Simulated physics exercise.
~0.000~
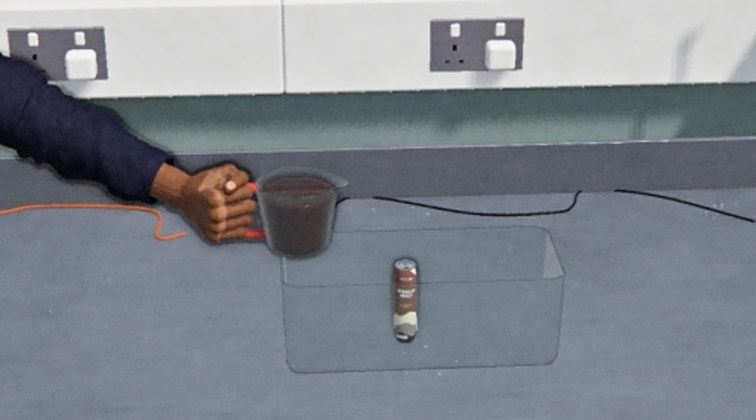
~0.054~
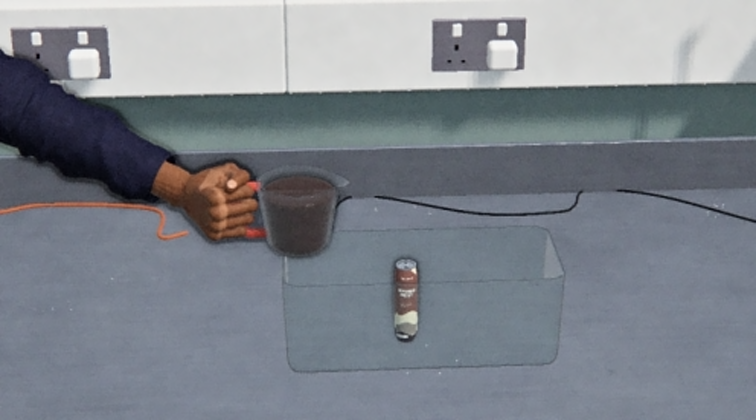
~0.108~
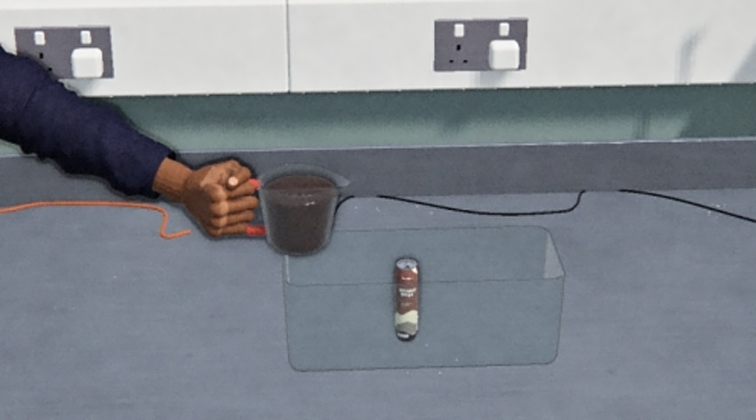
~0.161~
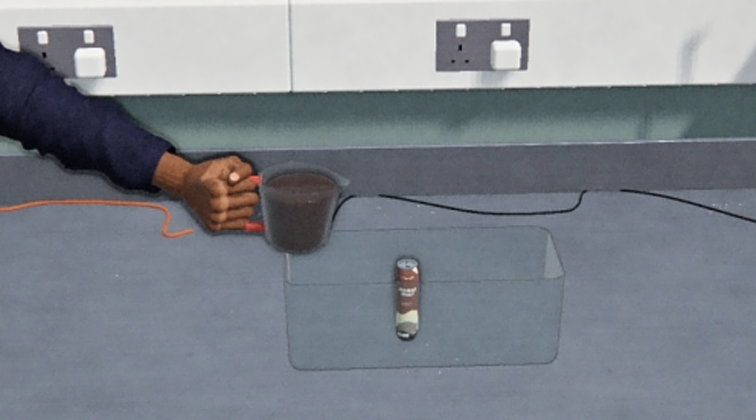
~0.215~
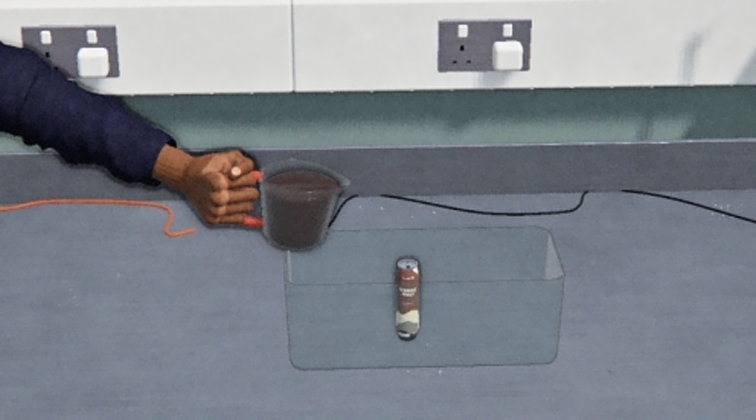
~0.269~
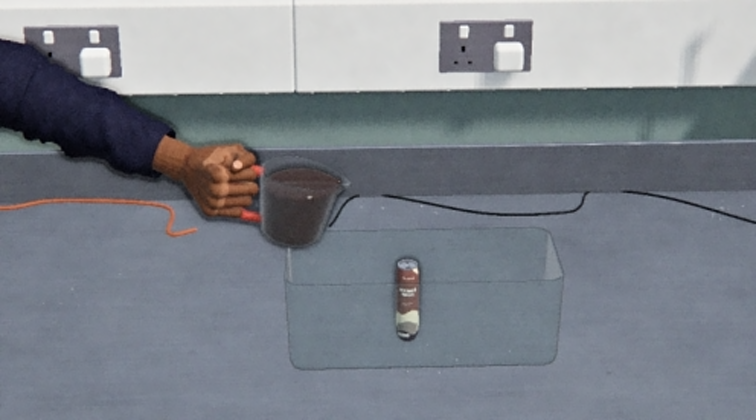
The clip shows a hand in a dark sleeve holding a clear jug of dark brown liquid above a transparent oblong basin with a small tin inside, first nearly still, then gradually tilting the jug slightly to the right.
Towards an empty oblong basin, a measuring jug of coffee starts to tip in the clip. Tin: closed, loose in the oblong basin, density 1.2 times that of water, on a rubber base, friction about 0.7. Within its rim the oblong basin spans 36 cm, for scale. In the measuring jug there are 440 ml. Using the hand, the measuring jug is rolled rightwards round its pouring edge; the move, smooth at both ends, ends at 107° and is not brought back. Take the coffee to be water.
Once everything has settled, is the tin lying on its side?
I expect it will stay vertical.
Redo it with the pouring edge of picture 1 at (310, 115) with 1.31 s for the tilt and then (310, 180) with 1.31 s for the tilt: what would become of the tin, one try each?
The tin overturns the first time and stays vertical the second time.
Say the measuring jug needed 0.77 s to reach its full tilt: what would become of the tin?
The tin would stay balanced.
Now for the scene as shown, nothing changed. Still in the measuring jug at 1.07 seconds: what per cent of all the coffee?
12 per cent or so.
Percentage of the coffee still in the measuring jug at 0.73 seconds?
I'd estimate some 70 % remains.
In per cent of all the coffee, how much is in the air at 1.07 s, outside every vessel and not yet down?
Estimate: About 22 in a hundred.
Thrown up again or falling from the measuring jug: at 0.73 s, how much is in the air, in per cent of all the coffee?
Estimate: About 20 % of all of it.
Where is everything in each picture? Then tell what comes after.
The first frame shows tilt 0°; pouring edge (350, 181); surface from (260, 191) to (335, 188); the oblong basin's rim runs from (282, 261) to (556, 253); the tin's top is at (406, 268).
The second frame shows tilt 0°; pouring edge (351, 181); surface from (261, 190) to (336, 188).
The third frame shows tilt 2°; pouring edge (351, 181); surface from (262, 189) to (337, 186).
The fourth frame shows tilt 4°; pouring edge (352, 181); surface from (262, 187) to (338, 185).
The fifth frame shows tilt 7°; pouring edge (353, 181); surface from (264, 185) to (340, 183).
The sixth frame shows tilt 11°; pouring edge (352, 182); surface from (263, 181) to (341, 181).
Then, 0.73 s in, the tilt is 63° and 71 per cent is still to pour; the tin stands where it began.
Then, 1.07 s in, the tilt is 98° and 12 per cent is still to pour; the tin stands where it began.
Then, 1.42 s in, the tilt is 107° and 0 per cent is still to pour; the tin stands where it began.
Then, 1.81 s in, the tilt is 107° and 0 per cent is still to pour; the tin stands where it began.
Finally, the tin stands where it began.
